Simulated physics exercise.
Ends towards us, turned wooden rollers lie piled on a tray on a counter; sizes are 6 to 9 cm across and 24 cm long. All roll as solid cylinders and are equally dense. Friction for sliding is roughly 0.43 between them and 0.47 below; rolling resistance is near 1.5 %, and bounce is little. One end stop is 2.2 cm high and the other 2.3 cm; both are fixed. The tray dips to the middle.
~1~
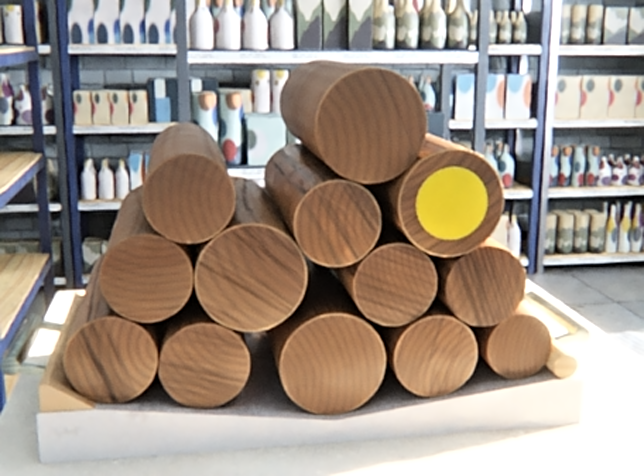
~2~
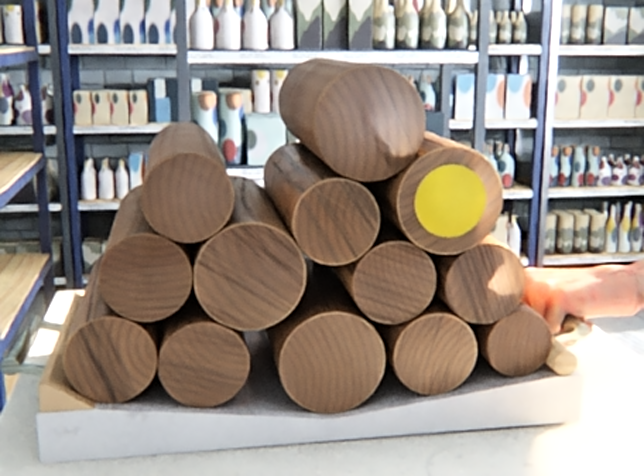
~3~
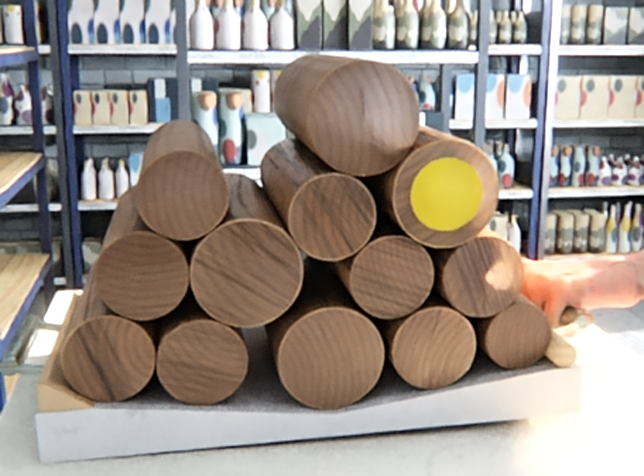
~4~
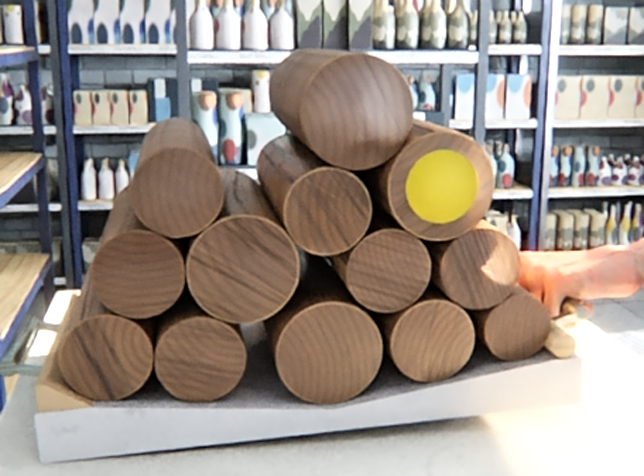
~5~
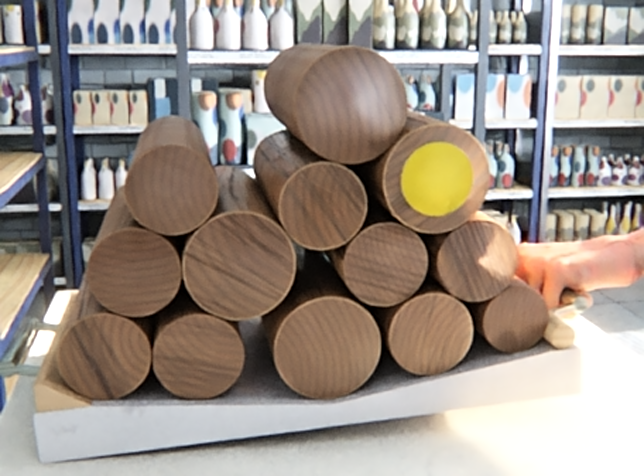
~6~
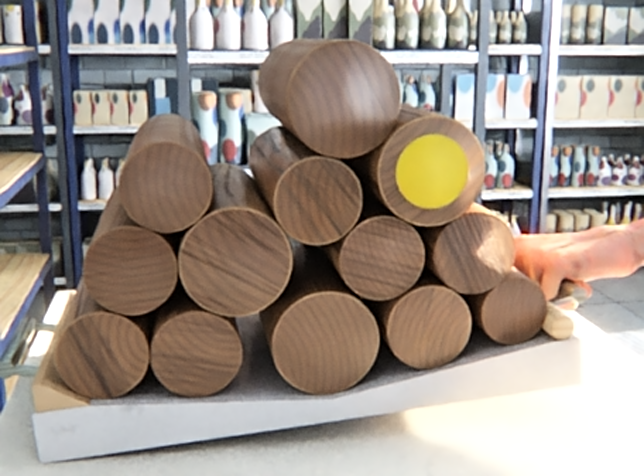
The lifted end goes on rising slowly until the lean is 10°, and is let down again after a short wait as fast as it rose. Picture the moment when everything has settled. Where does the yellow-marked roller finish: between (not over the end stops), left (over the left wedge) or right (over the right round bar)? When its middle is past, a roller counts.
I reckon the yellow-marked roller finishes between.
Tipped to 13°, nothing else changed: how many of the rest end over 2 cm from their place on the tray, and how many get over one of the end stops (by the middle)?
That comes to 10 for the first and 4 for the second.
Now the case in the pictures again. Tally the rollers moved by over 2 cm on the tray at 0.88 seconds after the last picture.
4 by then.
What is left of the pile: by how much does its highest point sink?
Around 7 centimetres.
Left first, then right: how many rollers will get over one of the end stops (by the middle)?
The left side has 3 and the right side 0.
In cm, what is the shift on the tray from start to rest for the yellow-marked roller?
Yellow-marked roller: 2.
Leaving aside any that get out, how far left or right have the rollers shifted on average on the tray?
Mean shift: Approx. 3 cm, leftward.
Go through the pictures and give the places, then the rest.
In the first frame, 13 rollers, 5 on the base, highest (372, 127); yellow (452, 204); left wedge (2.3 cm) (44, 385); right round bar (2.2 cm) (568, 354).
The second frame shows tray just starting; stops (43, 385) and (567, 351); pile unchanged.
The third frame shows right end up 1°; stops (42, 385) and (567, 343); pile unchanged.
The fourth frame shows right end up 2°; stops (40, 385) and (566, 334); pile unchanged.
The fifth frame shows right end up 4°; stops (38, 385) and (564, 325); pile unchanged.
The sixth frame shows right end up 5°; stops (37, 385) and (563, 315); pile unchanged; yellow (432, 172).
Then, 0.88 s after the last picture, right end up 10°; 4 now displaced over 2 cm; not one over the end stops; yellow 1.6 cm left and 0.9 cm down (moves measured on the tray).
Then, 1.65 s after the last picture, right end up 7°; 8 now displaced over 2 cm; 3 over the left wedge; yellow 1.8 cm left and 1 cm down.
Then, 2.20 s after the last picture, tray level; 6 now displaced over 2 cm; 3 over the left wedge; yellow 1.6 cm left and 1 cm down.
At rest 2.5 s after the last picture, 6 moved over 2 cm; 3 over the left wedge; yellow 1.6 cm left and 1 cm down; top of the pile 21 cm high, from 29 cm.
